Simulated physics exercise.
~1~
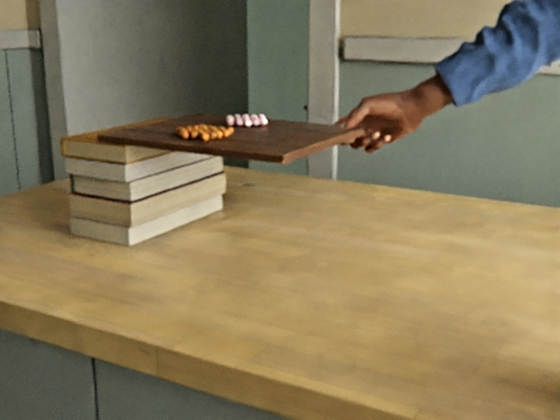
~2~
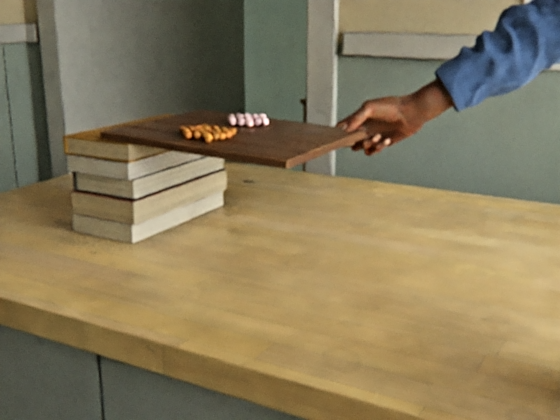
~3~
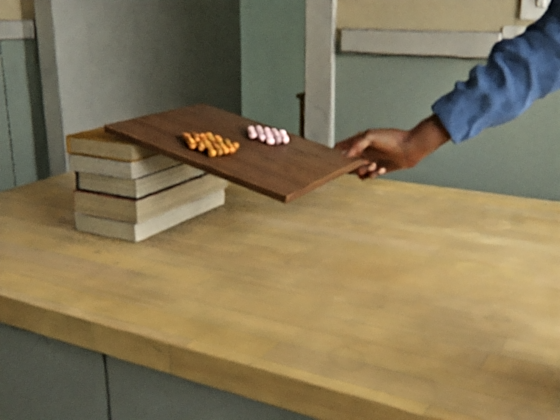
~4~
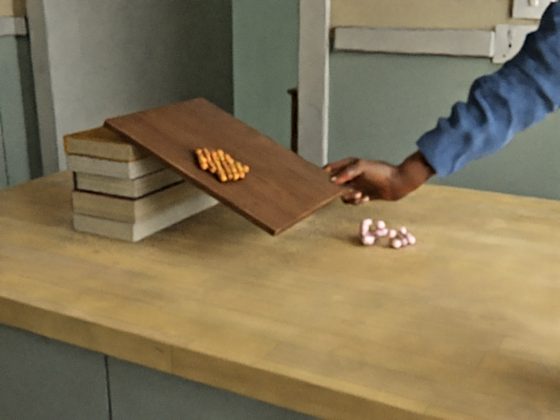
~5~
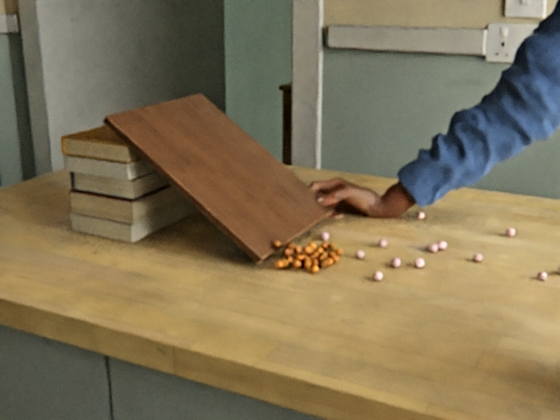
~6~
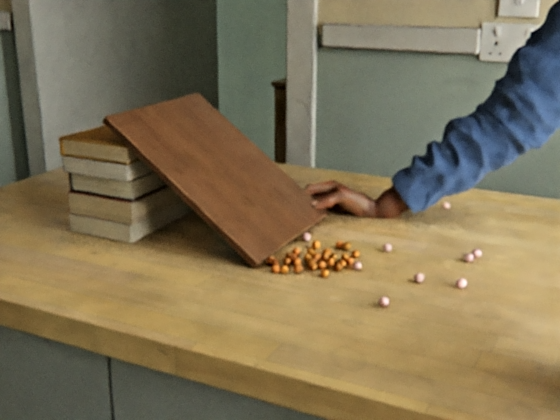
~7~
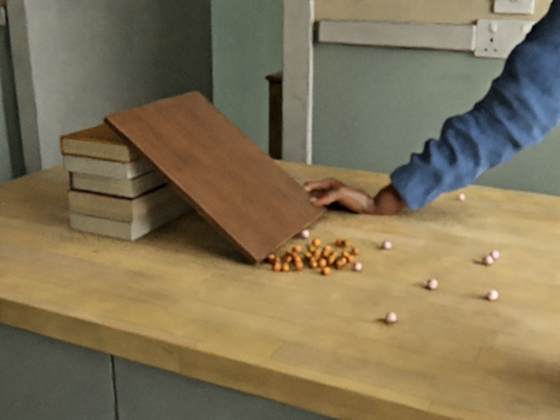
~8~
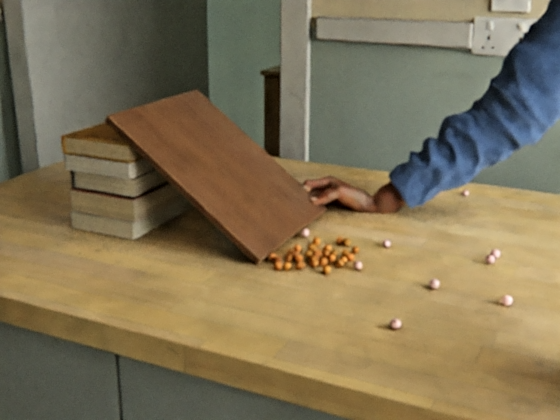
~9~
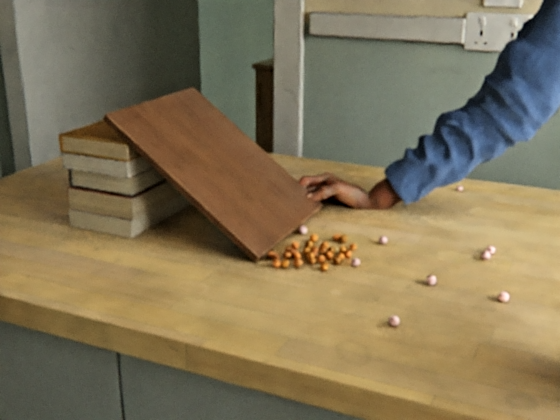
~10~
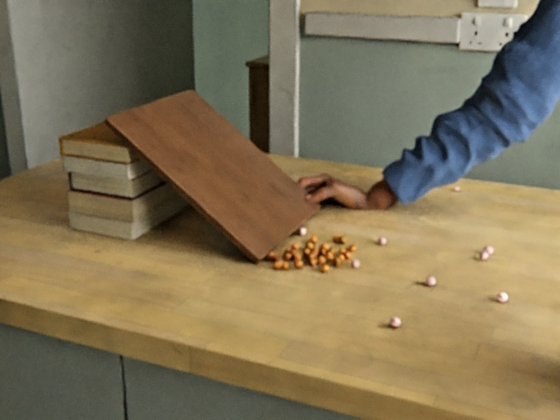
On a wooden counter, a hand lowers a board, spilling orange pieces and farther-scattering pink ones.
